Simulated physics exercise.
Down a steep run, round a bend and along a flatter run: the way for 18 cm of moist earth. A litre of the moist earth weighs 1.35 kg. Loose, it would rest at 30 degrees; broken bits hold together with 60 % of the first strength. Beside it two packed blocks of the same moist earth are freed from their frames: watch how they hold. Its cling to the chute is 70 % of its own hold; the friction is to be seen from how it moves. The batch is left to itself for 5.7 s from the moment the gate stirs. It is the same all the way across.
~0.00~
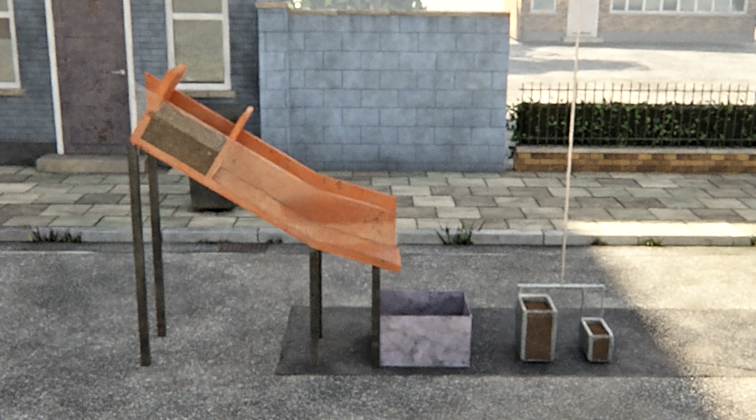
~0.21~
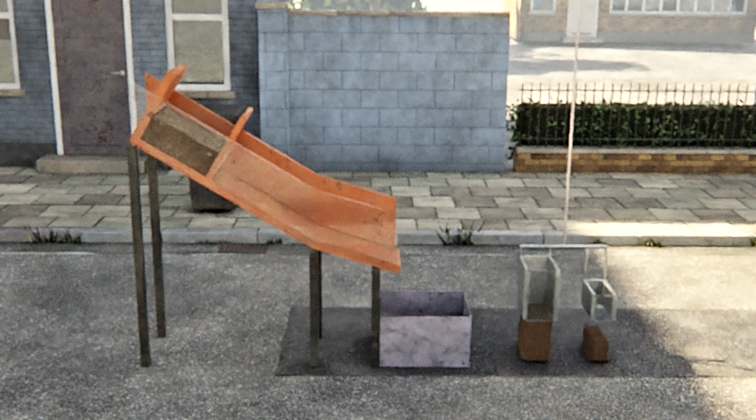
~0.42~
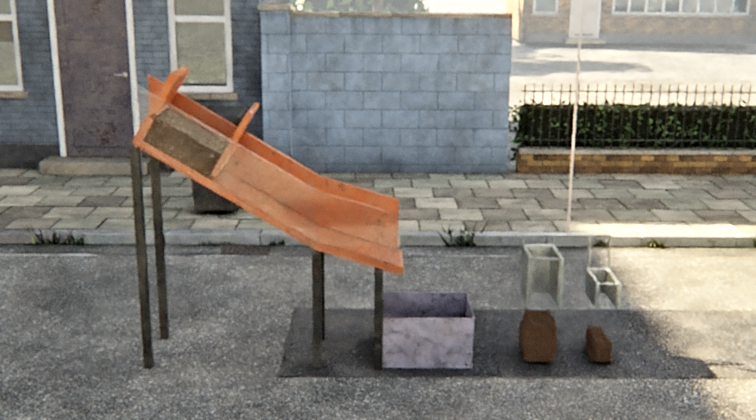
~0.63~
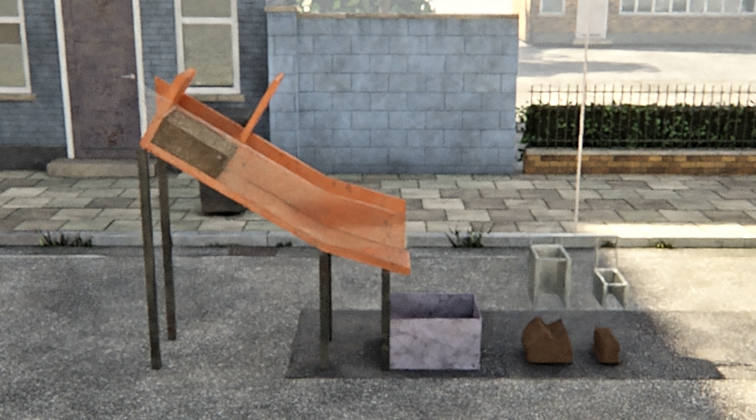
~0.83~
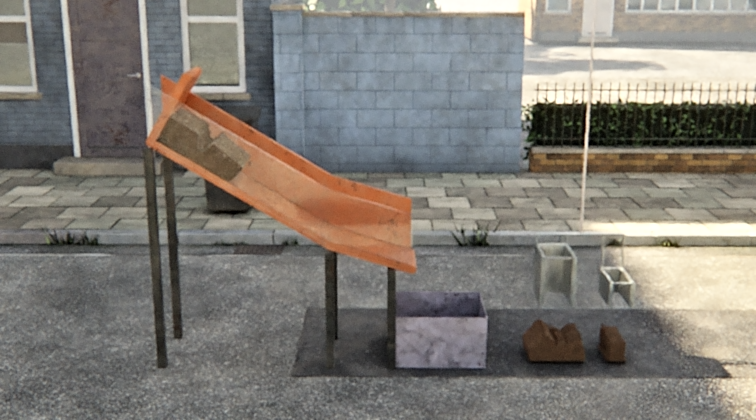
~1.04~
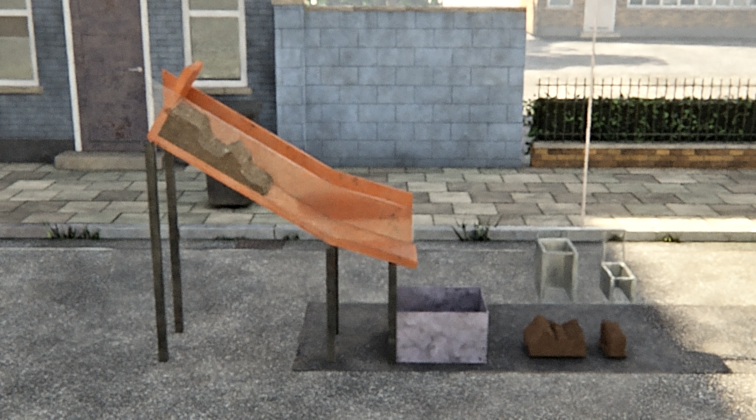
The clip shows two clear molds lifting off brown earth blocks, the larger of which cracks and slumps while the smaller keeps its height, as a gate opens on an orange chute and moist earth breaks up and slides down it.
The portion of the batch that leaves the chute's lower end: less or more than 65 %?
The result is less than 65 %.
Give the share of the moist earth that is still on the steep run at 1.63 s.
Near 100 %.
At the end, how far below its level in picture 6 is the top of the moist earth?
Some 0.0 cm.
After 1.63 s, all is on the steep run, none on the flatter one and 0 % past the end.
After 2.32 s, all is on the steep run, none on the flatter one and 0 % past the end.
After 3.01 s, all is on the steep run, none on the flatter one and 0 % past the end.
After 3.70 s, all is on the steep run, none on the flatter one and 0 % past the end.
After 6.07 s, all is on the steep run, none on the flatter one and 0 % past the end.
